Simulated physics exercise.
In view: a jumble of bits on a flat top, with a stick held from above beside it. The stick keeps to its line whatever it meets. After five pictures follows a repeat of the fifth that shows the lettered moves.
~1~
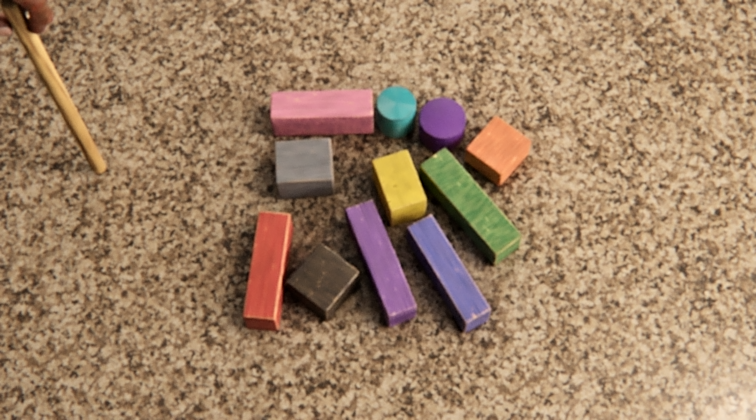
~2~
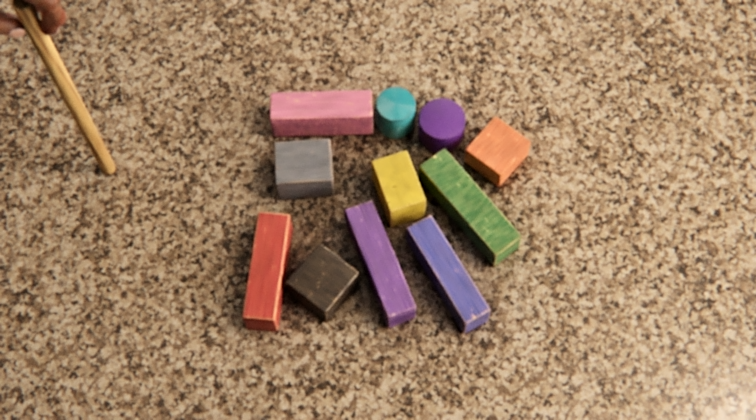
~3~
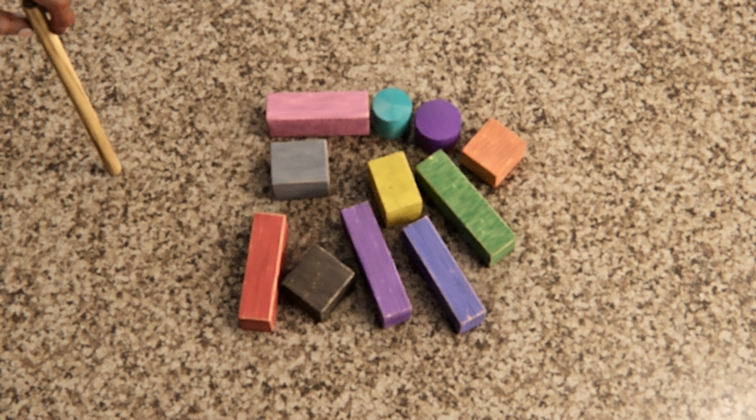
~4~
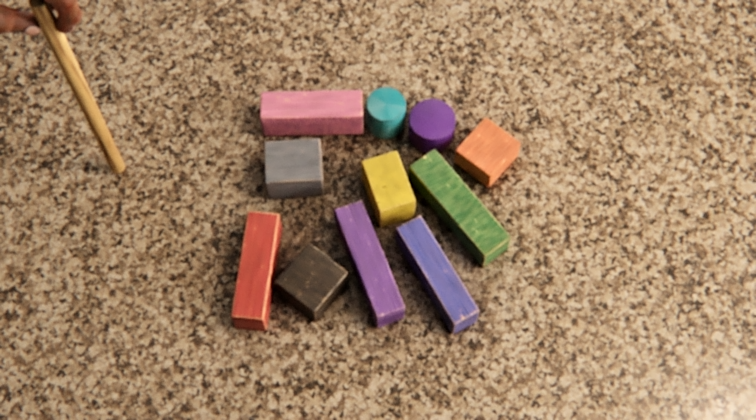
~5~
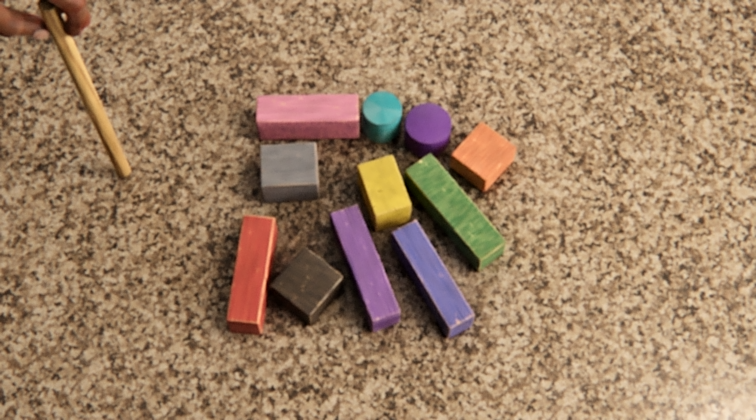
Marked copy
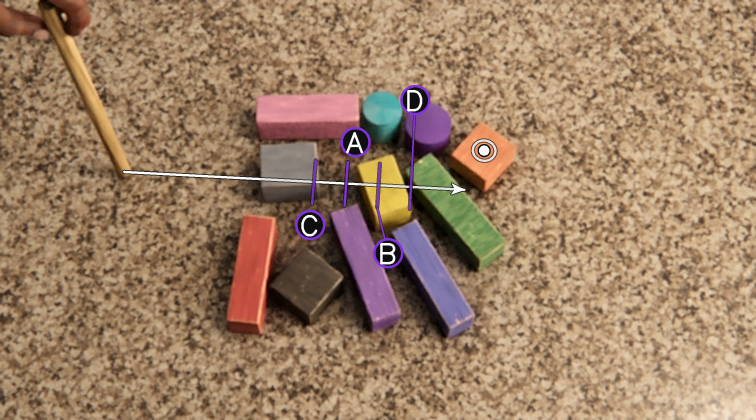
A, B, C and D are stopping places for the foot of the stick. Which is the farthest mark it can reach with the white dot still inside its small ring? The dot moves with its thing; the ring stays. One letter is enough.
Stop at C.
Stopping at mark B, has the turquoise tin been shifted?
No.
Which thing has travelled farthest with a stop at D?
The grey block.
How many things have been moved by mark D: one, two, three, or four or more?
Four or more.
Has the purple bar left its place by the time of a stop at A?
By then, no.
On the marked copy, A at (346, 184); B at (379, 185); C at (314, 182); D at (411, 187); the arrow from (124, 172) to (465, 189); the white dot at (484, 150).
Following C. Soon after the start, foot of the stick (195, 176).
Later, foot of the stick (264, 180); grey block (297, 173).
In the end, foot of the stick (314, 183); grey block (349, 175); yellow block (398, 192); the dot is still in its ring.
As for the rest, A shifts the dotted thing to (501, 149); B shifts the dotted thing to (534, 146); D shifts the dotted thing to (549, 142).
